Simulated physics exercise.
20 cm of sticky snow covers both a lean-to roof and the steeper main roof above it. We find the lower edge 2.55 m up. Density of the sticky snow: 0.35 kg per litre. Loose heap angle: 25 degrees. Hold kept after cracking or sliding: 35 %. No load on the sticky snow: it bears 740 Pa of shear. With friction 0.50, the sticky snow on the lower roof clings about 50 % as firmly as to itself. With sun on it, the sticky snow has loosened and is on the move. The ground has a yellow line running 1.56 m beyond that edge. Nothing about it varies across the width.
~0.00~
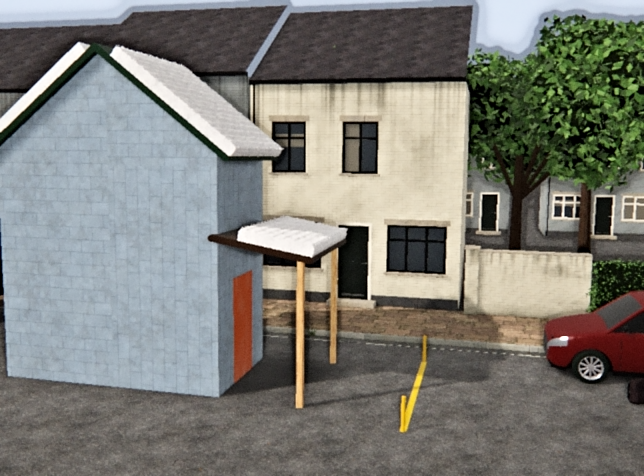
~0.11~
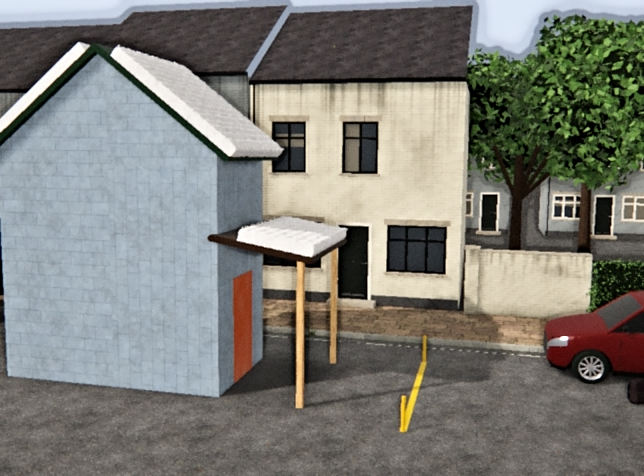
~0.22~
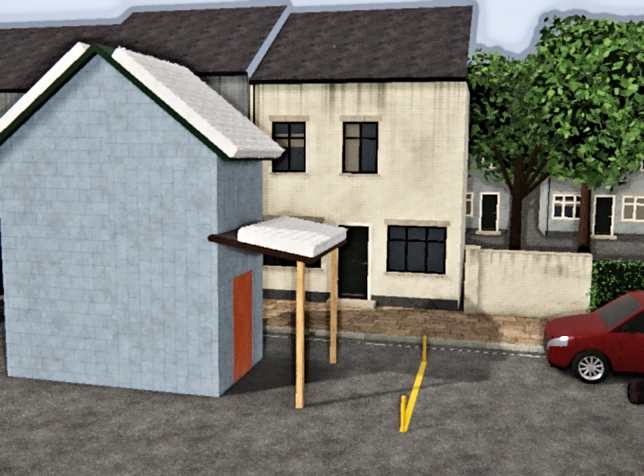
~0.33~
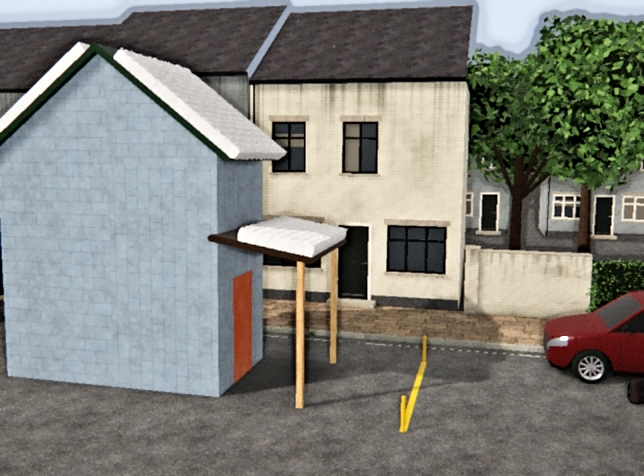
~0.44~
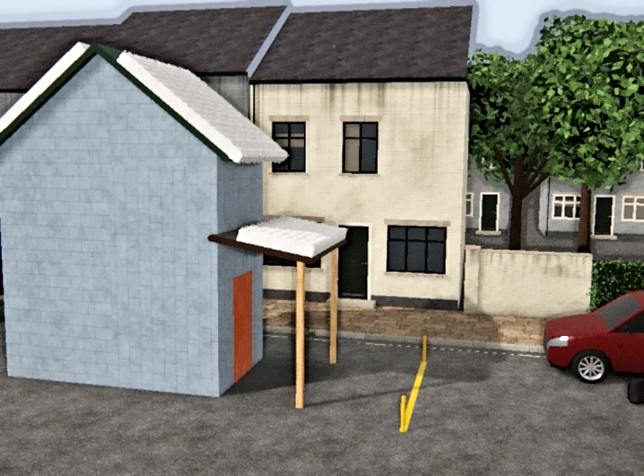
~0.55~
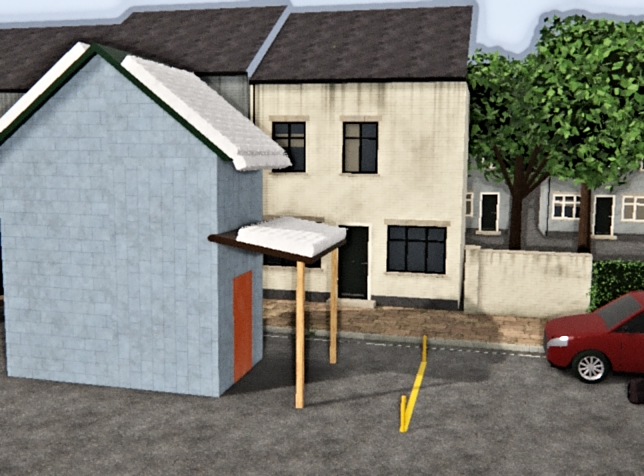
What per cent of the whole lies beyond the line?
Roughly 19 %.
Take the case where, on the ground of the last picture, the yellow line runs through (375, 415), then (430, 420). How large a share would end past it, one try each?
Respectively 35 percent and 10 percent would end past it.
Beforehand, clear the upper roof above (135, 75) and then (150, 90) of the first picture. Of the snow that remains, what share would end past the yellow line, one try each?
First try 8 per cent, second try 4 per cent.
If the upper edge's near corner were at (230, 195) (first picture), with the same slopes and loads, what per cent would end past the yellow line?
Roughly 0 %.
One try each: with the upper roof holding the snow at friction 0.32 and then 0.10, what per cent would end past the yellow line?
It would be 30 % the first time and 45 % the second.
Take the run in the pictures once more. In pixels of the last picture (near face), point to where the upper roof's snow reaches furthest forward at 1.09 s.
It shows up near (277, 235) in the last picture.
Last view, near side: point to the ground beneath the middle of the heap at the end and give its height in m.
You'd find it near (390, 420), piled some 0.3 m high.
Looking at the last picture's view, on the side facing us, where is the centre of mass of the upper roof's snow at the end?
The middle sits at about (362, 359).
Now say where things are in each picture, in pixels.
In the first frame, front end of the sticky snow at (231, 149).
In the second frame, front end of the sticky snow at (231, 142), its middle shifted 10 mm.
In the third frame, front end of the sticky snow at (232, 144), its middle shifted 3.8 cm, 1 % of it past the upper edge, in one piece.
In the fourth frame, front end of the sticky snow at (235, 154), its middle shifted 8.7 cm, 3 % of it past the upper edge, in one piece.
In the fifth frame, front end of the sticky snow at (238, 149), its middle shifted 16 cm, 6 % of it past the upper edge, in one piece.
In the sixth frame, front end of the sticky snow at (243, 160), its middle shifted 26 cm, 10 % of it past the upper edge, cracking.
By 1.09 s, none is below the lower edge and 0 % is past the line.
By 1.73 s, none is below the lower edge and 0 % is past the line.
By 2.36 s, 39 % is below the lower edge and 0 % is past the line.
By 3.00 s, 54 % is below the lower edge and 19 % is past the line.
By 3.50 s, at the end, 54 % is below the lower edge and 19 % is past the line.
